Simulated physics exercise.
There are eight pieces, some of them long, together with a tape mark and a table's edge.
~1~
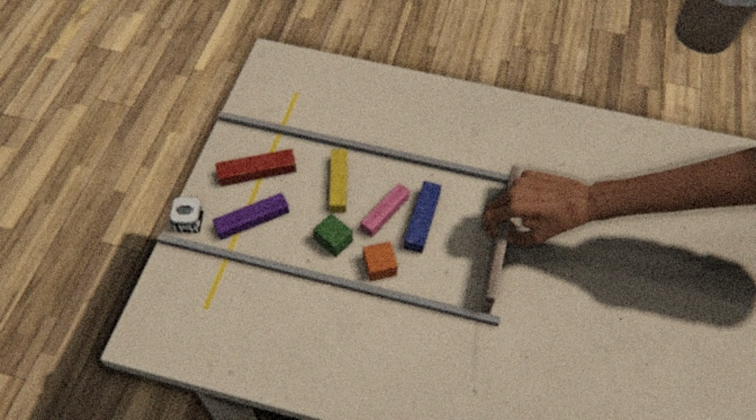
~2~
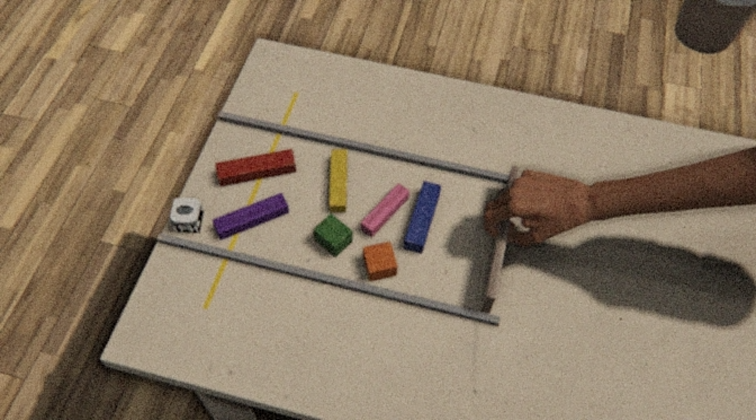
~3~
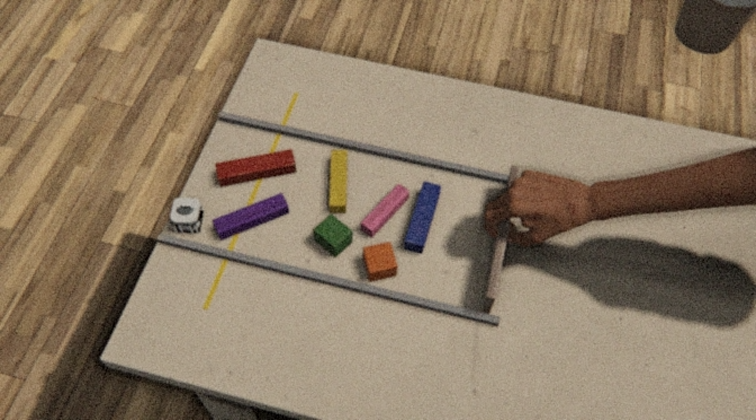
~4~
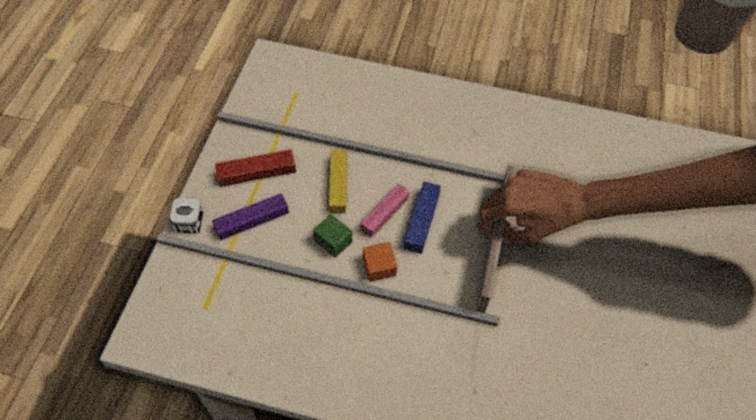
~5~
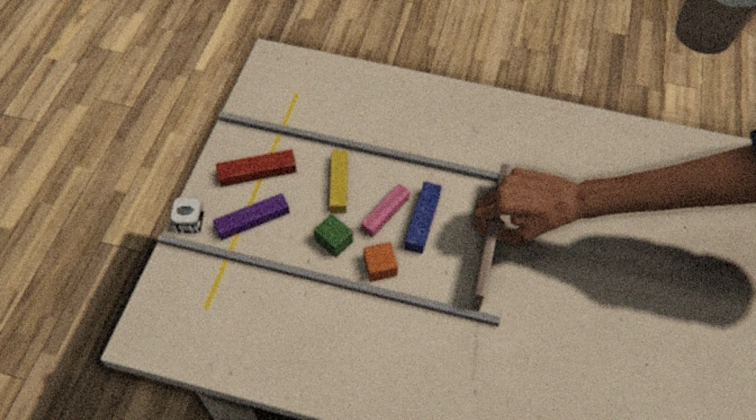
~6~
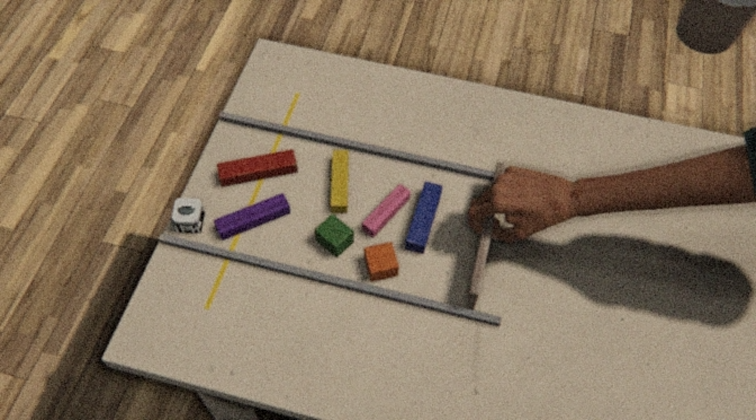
On a pale table over a wooden floor, a hand slid a bar slightly left between two rails toward scattered colored blocks and a small white object, which all stayed practically where they were.
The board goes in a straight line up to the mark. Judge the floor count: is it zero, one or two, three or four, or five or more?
The floor count is one or two.
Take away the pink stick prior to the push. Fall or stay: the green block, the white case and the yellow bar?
As for the green block, it is retained; the white case is not retained; the yellow bar is retained.
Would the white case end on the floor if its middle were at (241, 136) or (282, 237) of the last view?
Trial 1: Over the edge; trial 2: Still up.
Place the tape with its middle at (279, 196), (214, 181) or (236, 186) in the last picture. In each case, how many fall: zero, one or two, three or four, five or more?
In the order the places were given: None, five or over, three or four.
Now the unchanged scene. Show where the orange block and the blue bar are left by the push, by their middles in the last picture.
Final positions - orange block around (227, 220), blue bar around (251, 177).
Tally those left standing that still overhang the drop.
Tally: 2.
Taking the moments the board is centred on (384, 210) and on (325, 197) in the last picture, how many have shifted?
Well, it's 4 at the first one and 7 at the second.
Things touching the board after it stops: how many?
2 of them.
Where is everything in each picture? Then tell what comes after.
The first frame shows white case (187, 216); red bar (256, 168); purple stick (251, 216); board (502, 238); tape (256, 190).
The second frame shows red bar (256, 168); board (501, 238).
The third frame shows purple stick (251, 216); blue bar (423, 217).
The fourth frame shows white case (187, 216); orange block (380, 262).
The fifth frame shows red bar (257, 168); pink stick (386, 211).
The sixth frame shows white case (189, 216); red bar (258, 168); purple stick (253, 217); board (486, 234); tape (257, 191).
A little later, none off yet; white case at rest near (189, 216); red bar at rest near (258, 168); purple stick at rest near (253, 217).
Next, none off yet; white case at rest near (183, 216); red bar shifted a little near (220, 160); purple stick shifted a little near (215, 203).
When it is over, the number that fall off is one or two; down, white case.
